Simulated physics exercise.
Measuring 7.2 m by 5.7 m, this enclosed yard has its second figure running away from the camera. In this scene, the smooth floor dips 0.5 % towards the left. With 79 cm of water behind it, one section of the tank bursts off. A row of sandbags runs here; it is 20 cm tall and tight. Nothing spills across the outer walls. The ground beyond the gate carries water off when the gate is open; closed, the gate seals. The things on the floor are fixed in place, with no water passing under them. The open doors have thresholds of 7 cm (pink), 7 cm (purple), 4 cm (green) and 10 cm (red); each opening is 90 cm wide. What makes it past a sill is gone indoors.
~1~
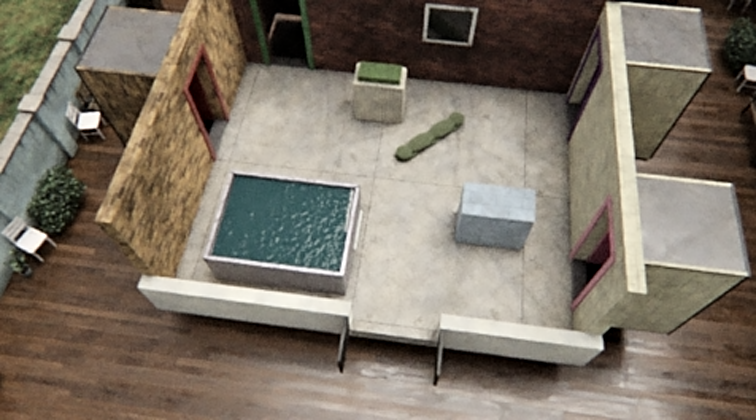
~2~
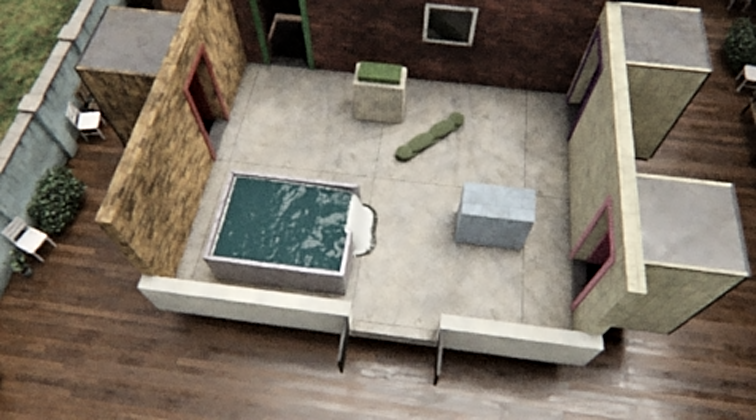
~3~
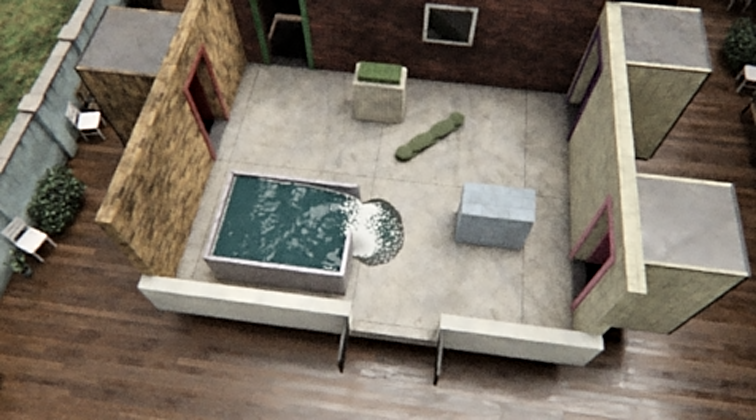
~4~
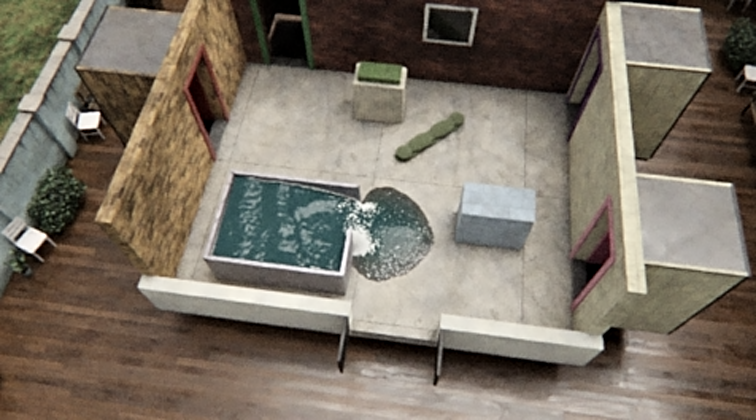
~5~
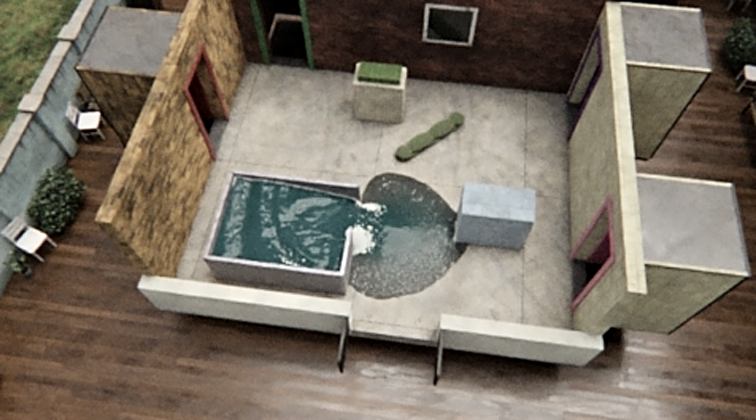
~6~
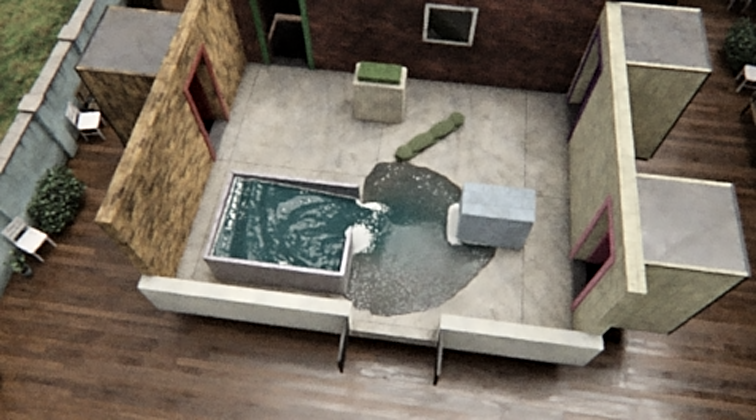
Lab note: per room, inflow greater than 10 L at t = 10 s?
In the end the pink door overruns the limit. The purple door overruns the limit. The green door stops short of the limit. The red door stops short of the limit.
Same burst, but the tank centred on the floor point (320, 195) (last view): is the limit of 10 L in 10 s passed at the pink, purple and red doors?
Result - pink door does not exceed it, purple door exceeds it, red door does not exceed it.
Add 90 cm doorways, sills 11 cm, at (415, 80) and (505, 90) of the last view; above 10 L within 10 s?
First door short of the limit, second door beyond the limit.
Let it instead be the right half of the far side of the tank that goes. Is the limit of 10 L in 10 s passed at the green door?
Then the green door ends up out of bounds.
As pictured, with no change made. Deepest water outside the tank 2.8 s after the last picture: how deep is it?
26 cm or so.
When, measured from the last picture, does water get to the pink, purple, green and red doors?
Pink = 0.5 s, purple = 1.2 s, green = 5.5 s, red = 7.0 s.
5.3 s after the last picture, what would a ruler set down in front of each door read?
You'd get pink at 13 cm, purple at 14 cm, green at 0 cm, and red at 0 cm.
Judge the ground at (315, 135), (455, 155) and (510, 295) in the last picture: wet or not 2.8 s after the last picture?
Untouched, submerged, submerged.
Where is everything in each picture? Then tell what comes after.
The first picture shows the tank at (285, 222) is whole and still, 79 cm deep.
In the second picture, the front is at (365, 253), 0.5 m from the gap at (354, 222); 0.3 m2 of floor is under water; 79 cm left at the back of the tank.
In the third picture, water pours out at (354, 223) and has run 0.9 m, to (398, 245); typically 12 cm deep outside, 79 cm at the tank's back.
In the fourth picture, the front is at (427, 246), 1.4 m from the gap at (354, 224); 1.9 m2 of floor is under water; 79 cm left at the back of the tank.
In the fifth picture, the front is at (463, 247), 2.1 m from the gap at (354, 224); 3.7 m2 of floor is under water; 78 cm left at the back of the tank.
In the sixth picture, water pours out at (354, 224) and has run 2.6 m, to (488, 256); typically 4 cm deep outside, 72 cm at the tank's back.
Then, 0.7 s after the last picture water covers 35 % of the floor and is deepest (42 cm) near (363, 227); pink door 10 cm at the sill, 1 L in, purple door not reached, green door not reached, red door not reached.
Then, 1.5 s after the last picture water covers 45 % of the floor and is deepest (38 cm) near (554, 343); pink door 15 cm at the sill, 30 L in, purple door 14 cm at the sill, 1 L in, green door not reached, red door not reached.
Then, 2.8 s after the last picture water covers 50 % of the floor and is deepest (26 cm) near (564, 324); pink door 13 cm at the sill, 86 L in, purple door 22 cm at the sill, 66 L in, green door not reached, red door not reached.
Then, 5.3 s after the last picture water covers 60 % of the floor and is deepest (18 cm) near (477, 93); pink door 13 cm at the sill, 138 L in, purple door 14 cm at the sill, 169 L in, green door not reached, red door not reached.
Then, 9.3 s after the last picture water covers 95 % of the floor and is deepest (12 cm) near (419, 162); pink door 8 cm at the sill, 165 L in, purple door 10 cm at the sill, 228 L in, green door 5 cm at the sill, 2 L in, red door 4 cm at the sill, 0 L in.
